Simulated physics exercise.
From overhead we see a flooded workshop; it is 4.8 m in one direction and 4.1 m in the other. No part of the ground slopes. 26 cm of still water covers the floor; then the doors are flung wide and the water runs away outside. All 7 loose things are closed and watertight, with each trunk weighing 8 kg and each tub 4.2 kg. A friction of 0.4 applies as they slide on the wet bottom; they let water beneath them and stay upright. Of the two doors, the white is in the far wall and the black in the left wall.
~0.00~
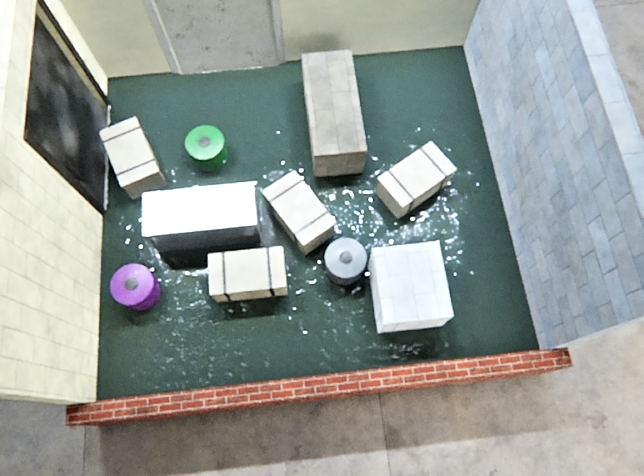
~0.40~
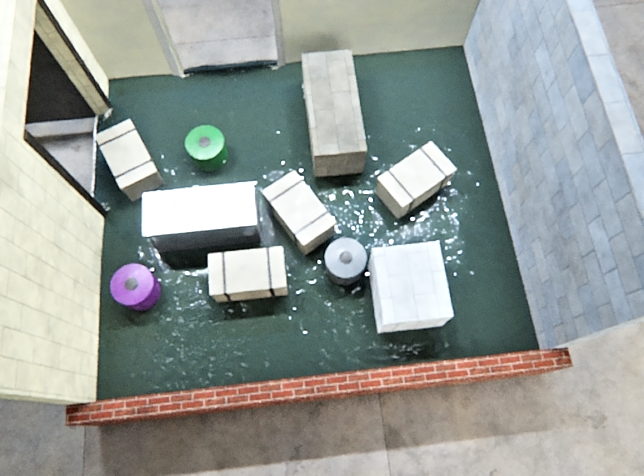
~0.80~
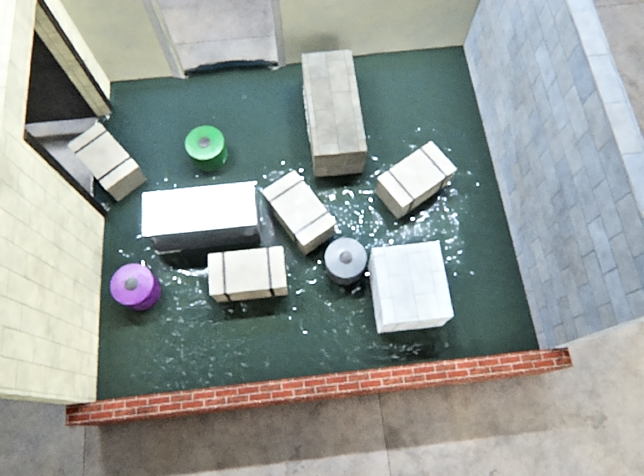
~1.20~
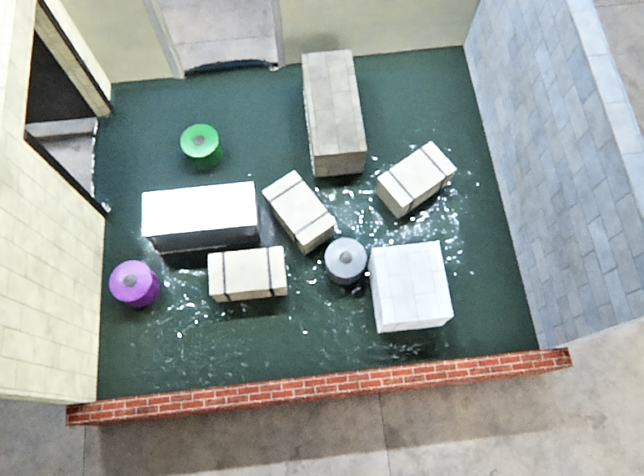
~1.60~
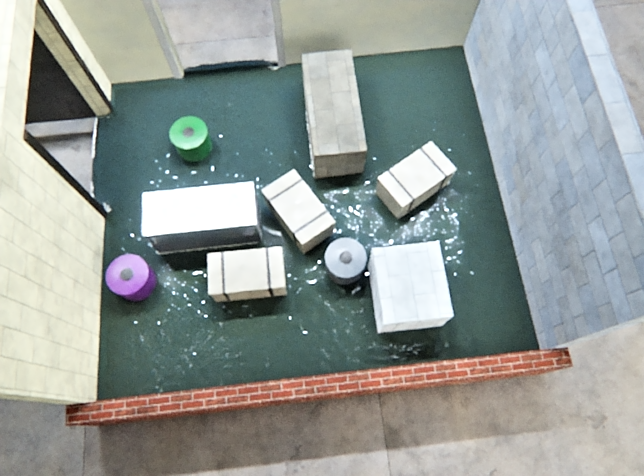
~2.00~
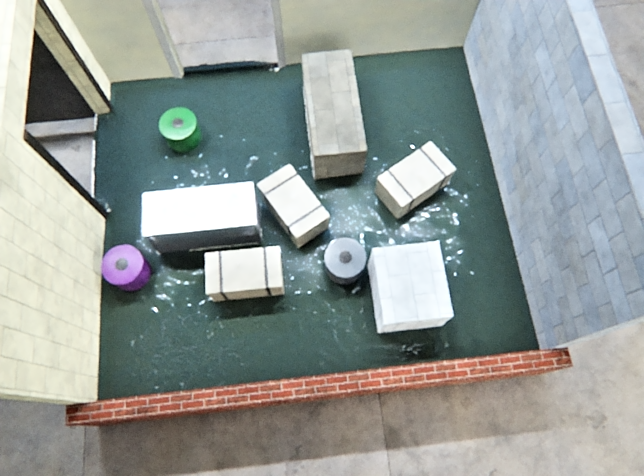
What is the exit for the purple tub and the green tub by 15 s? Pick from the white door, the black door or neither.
As for the purple tub, it's black door, and for the green tub, it's black doorway.
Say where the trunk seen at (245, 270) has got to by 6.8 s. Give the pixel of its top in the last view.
Roughly (194, 259) in the last view.
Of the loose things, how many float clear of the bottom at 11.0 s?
At that time, 3.
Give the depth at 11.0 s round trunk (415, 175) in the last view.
Depth: Near 11 cm.
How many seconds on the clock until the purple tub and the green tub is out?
About 4.0 and 6.0 seconds.
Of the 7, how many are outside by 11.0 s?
I count 4 by that time.
After 3.0 s the purple tub is near (118, 205), 1.0 m from its start, afloat; the green tub is near (151, 103), 0.9 m from its start, afloat; 1 of 7 are out; 6 afloat.
After 6.8 s the purple tub has gone out by the black door; the green tub has gone out by the black door; 3 of 7 are out; 4 afloat.
After 11.0 s the purple tub has gone out by the black door; the green tub has gone out by the black door; 4 of 7 are out; 3 afloat.
After 15.0 s the purple tub has gone out by the black door; the green tub has gone out by the black door; 6 of 7 are out; 1 afloat.
